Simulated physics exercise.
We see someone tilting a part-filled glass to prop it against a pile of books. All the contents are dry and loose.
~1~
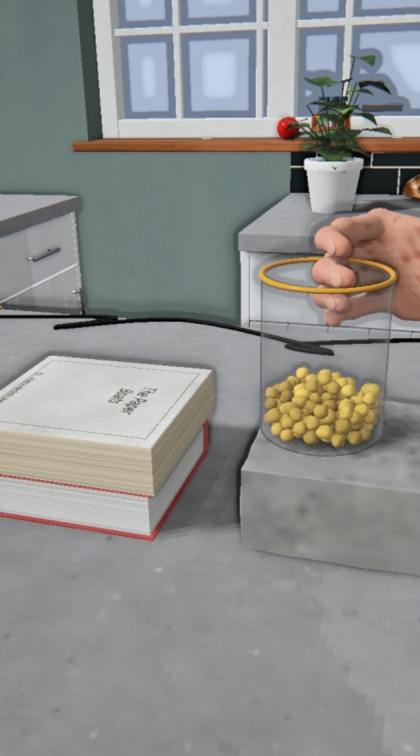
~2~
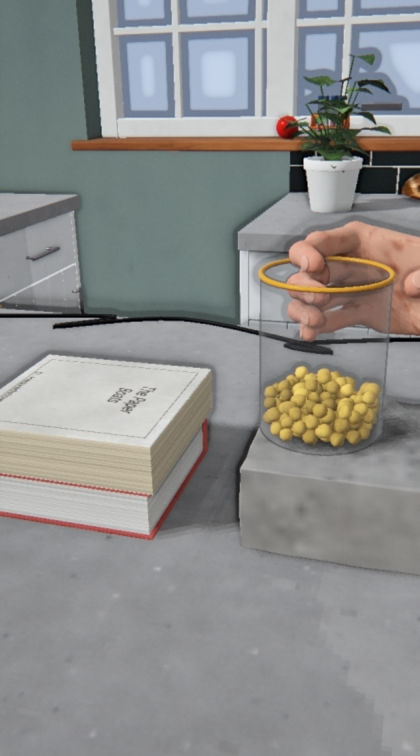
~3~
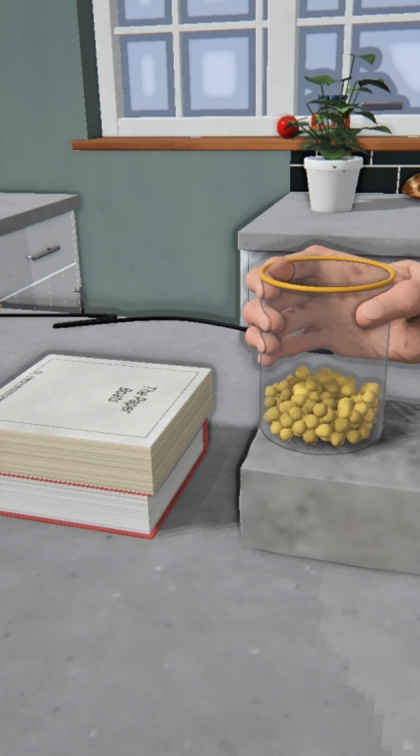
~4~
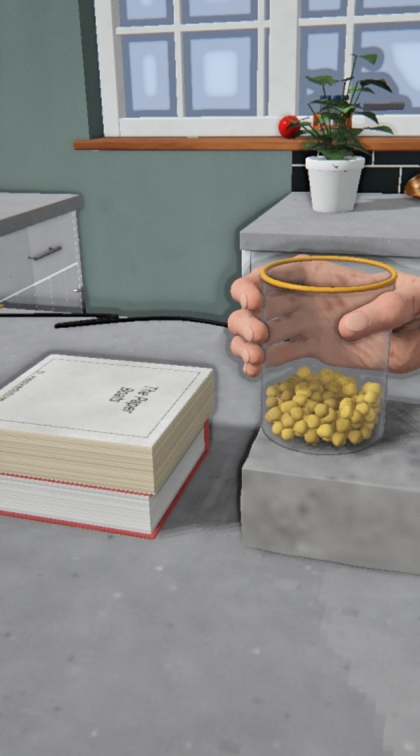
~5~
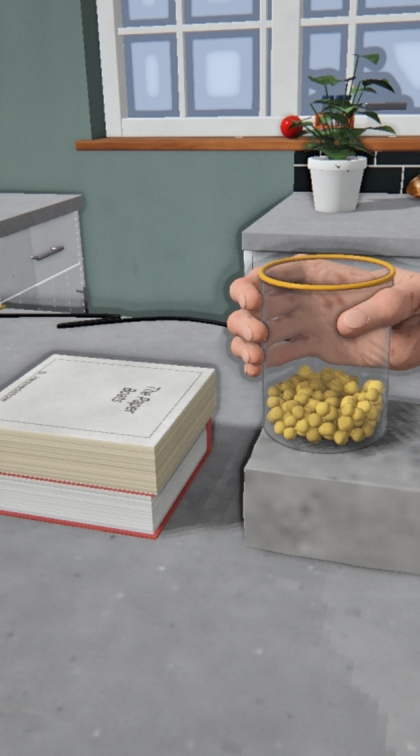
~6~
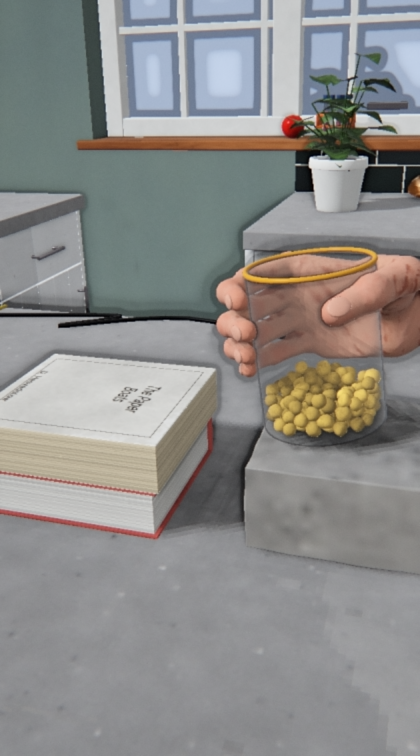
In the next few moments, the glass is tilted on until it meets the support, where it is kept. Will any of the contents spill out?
No, nothing drops.
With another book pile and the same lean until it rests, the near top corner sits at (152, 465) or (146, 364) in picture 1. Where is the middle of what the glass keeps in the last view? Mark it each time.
(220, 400), then (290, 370).
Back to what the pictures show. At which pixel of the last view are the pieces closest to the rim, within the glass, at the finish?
(174, 386), roughly.
Then, 0.46 s after the last picture, the glass leans 26°; everything is still inside.
Then, 1.05 s after the last picture, the glass leans 51°; everything is still inside.
Then, 1.67 s after the last picture, the glass leans 76°; everything is still inside.
At rest, the glass rests on the book pile at 81°; everything is still inside.
